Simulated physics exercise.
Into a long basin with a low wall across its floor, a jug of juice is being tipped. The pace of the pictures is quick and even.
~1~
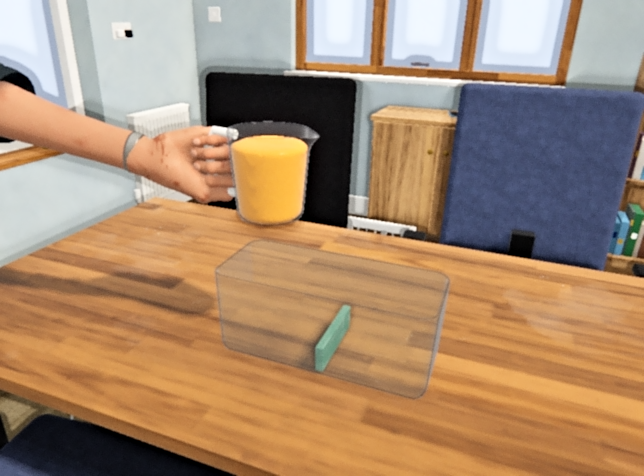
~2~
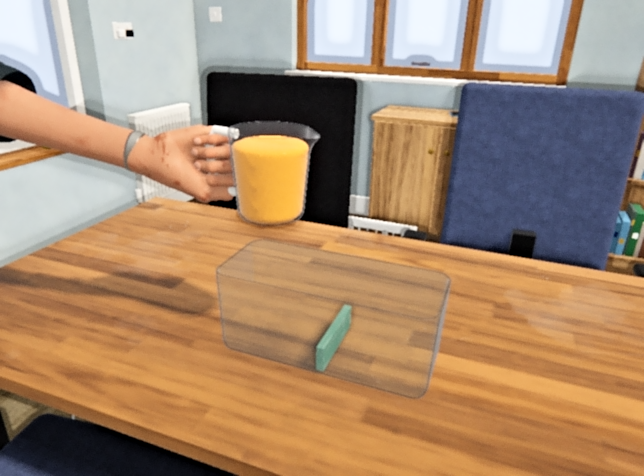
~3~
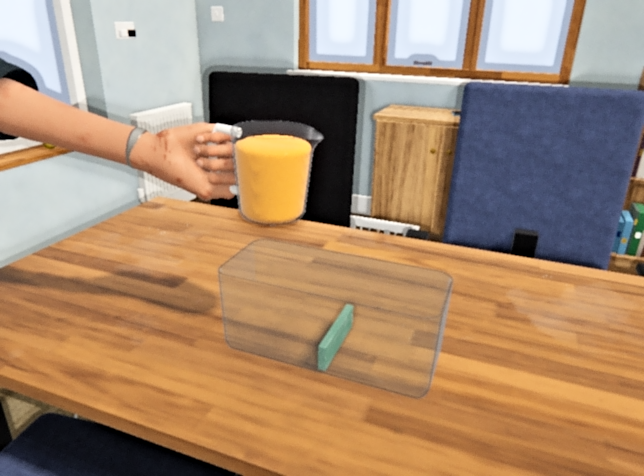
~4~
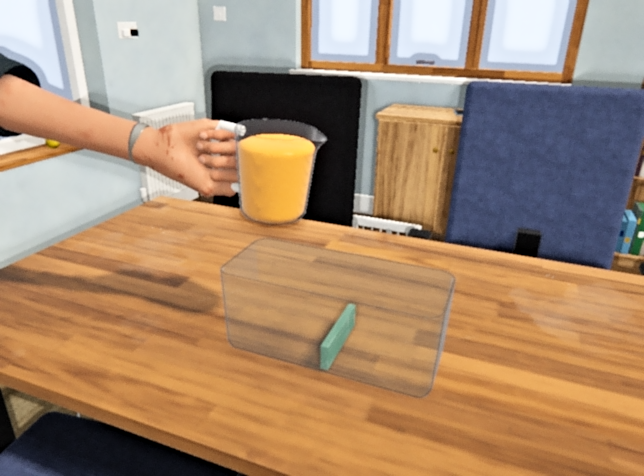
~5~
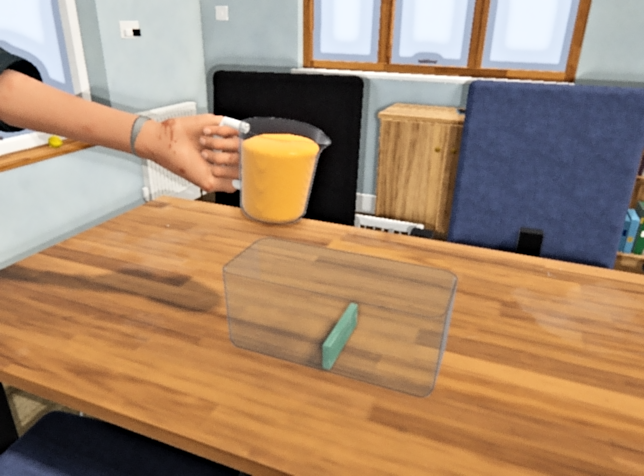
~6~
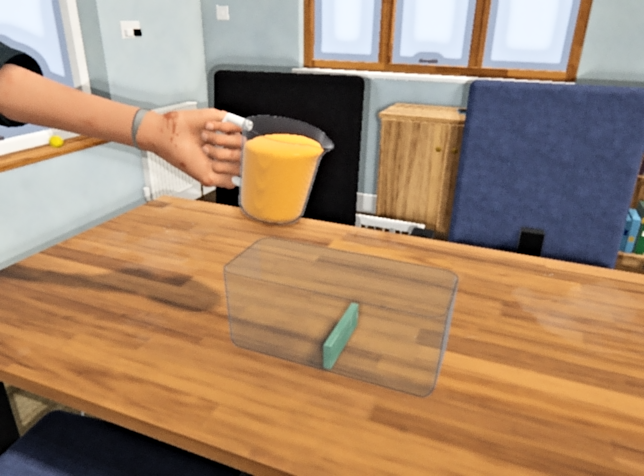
A hand held a clear jug of orange juice above a long see-through basin with a low green wall inside, keeping it upright at first, then slowly tilting it slightly to the right.
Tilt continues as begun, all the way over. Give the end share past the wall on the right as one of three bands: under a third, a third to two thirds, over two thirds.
The right of the wall is going to hold beyond two thirds.
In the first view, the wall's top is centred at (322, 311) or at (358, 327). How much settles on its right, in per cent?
About 95 % and 50 %.
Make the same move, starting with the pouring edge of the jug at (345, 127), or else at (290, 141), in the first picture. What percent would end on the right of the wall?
It comes out at around 85 percent and then around 45 percent.
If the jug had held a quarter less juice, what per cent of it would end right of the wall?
That share would be some 80 parts in a hundred.
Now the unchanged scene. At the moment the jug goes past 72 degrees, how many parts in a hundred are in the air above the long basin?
Estimated: 20 per cent or thereabouts.
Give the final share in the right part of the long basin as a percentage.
I'd estimate around 80 per cent.
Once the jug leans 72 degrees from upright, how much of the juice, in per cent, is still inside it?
I'd reckon near 75 percent is still held at that tilt.
A moment on, the jug is tipped part way and 75 per cent is still to pour, 0 is left of the wall and 6 right of it.
Next, the jug is tipped right over and 15 per cent is still to pour, 4 is left of the wall and 66 right of it.
Then the jug is tipped right over and 0 per cent is still to pour, 15 is left of the wall and 84 right of it.
Later the jug is tipped right over and 0 per cent is still to pour, 17 is left of the wall and 82 right of it.
At rest 18 per cent lies left of the wall, 82 right of it and 1 outside.
